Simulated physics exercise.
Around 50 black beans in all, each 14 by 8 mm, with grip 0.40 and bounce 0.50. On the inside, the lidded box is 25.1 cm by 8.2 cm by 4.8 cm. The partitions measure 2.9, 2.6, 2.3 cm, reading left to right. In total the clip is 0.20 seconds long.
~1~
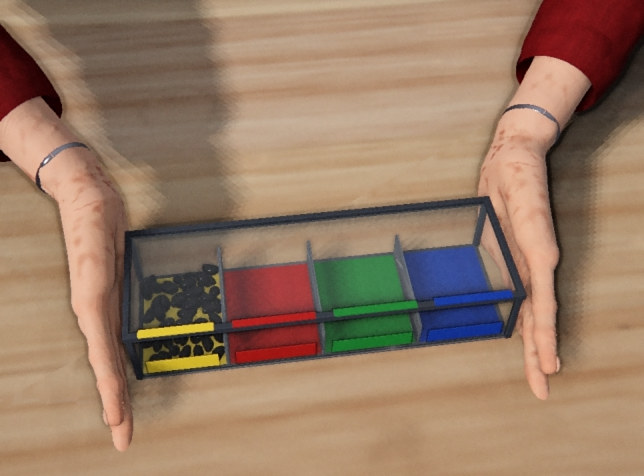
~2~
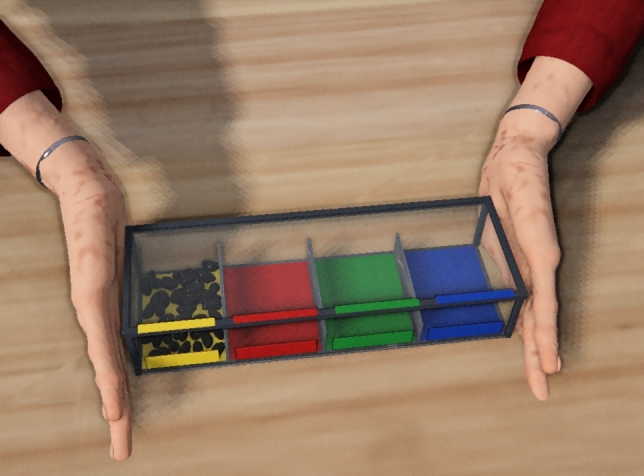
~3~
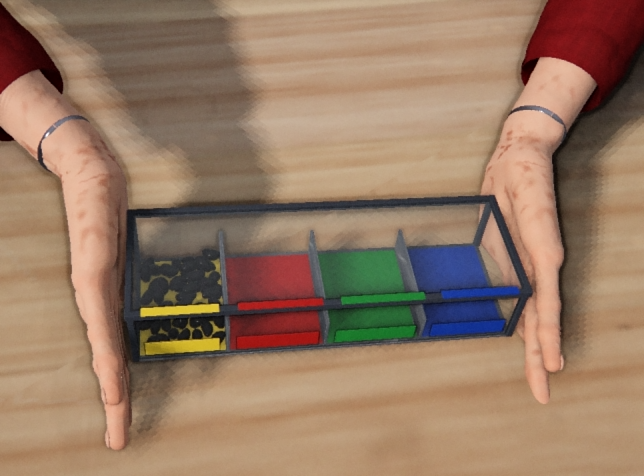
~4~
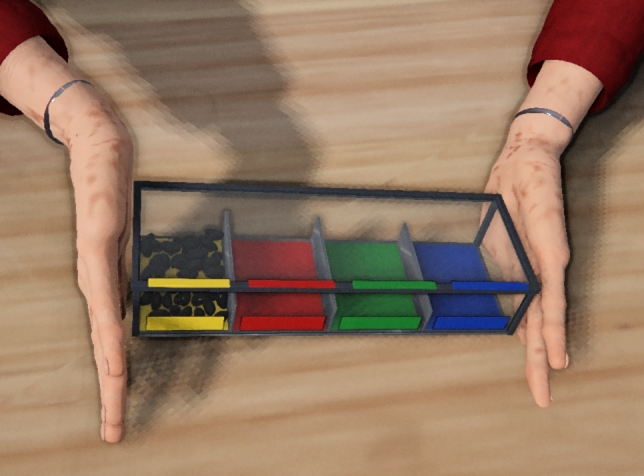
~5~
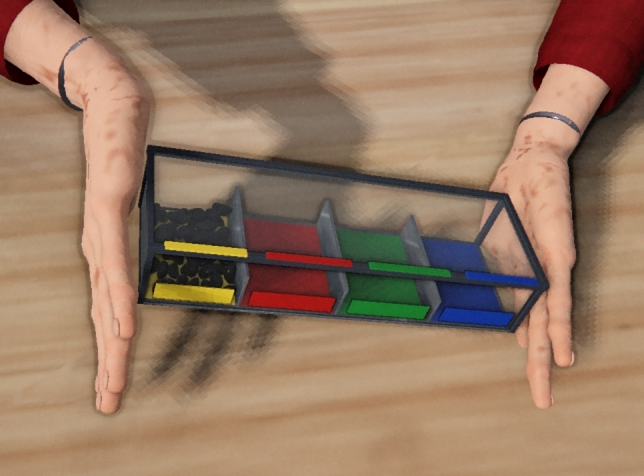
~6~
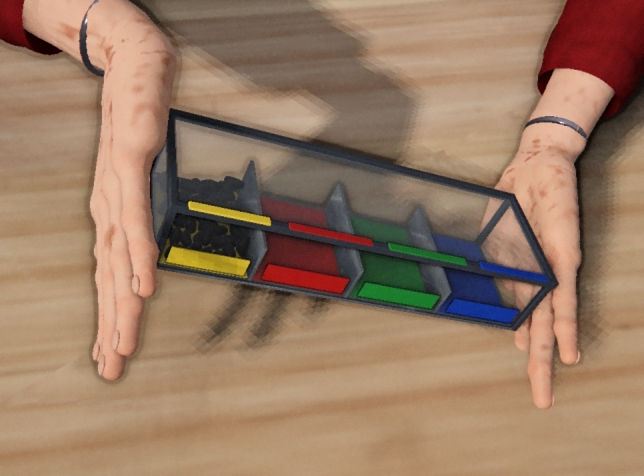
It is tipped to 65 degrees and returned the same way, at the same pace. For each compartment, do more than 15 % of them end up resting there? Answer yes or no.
Red: Yes, blue: No, green: No, yellow: Yes.
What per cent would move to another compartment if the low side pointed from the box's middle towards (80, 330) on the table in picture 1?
My best guess is some 0 per cent.
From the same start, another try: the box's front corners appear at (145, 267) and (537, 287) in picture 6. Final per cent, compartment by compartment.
Final per cent - red: 10; blue: 0; green: 5; yellow: 85.
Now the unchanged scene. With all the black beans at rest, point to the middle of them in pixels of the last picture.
Look around (242, 298) in the last picture.
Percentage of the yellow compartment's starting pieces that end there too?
Some 50 percent.
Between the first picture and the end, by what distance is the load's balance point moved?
I'd put the distance at roughly 5.0 cm.
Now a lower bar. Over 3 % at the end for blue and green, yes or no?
As for blue, not so, and as for green, correct.
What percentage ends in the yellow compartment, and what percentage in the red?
The yellow compartment ends with 50 per cent, the red one with 40 per cent.
Then, 0.36 s after the last picture, tilt 63 degrees; red 10 %, yellow 90 %.
Then, 0.61 s after the last picture, tilt 24 degrees; red 40 %, green 10 %, yellow 50 %.
Then, 0.96 s after the last picture, tilt 0 degrees; red 40 %, green 10 %, yellow 50 %.
In the end, red 40 %, blue 0 %, green 10 %, yellow 50 %.
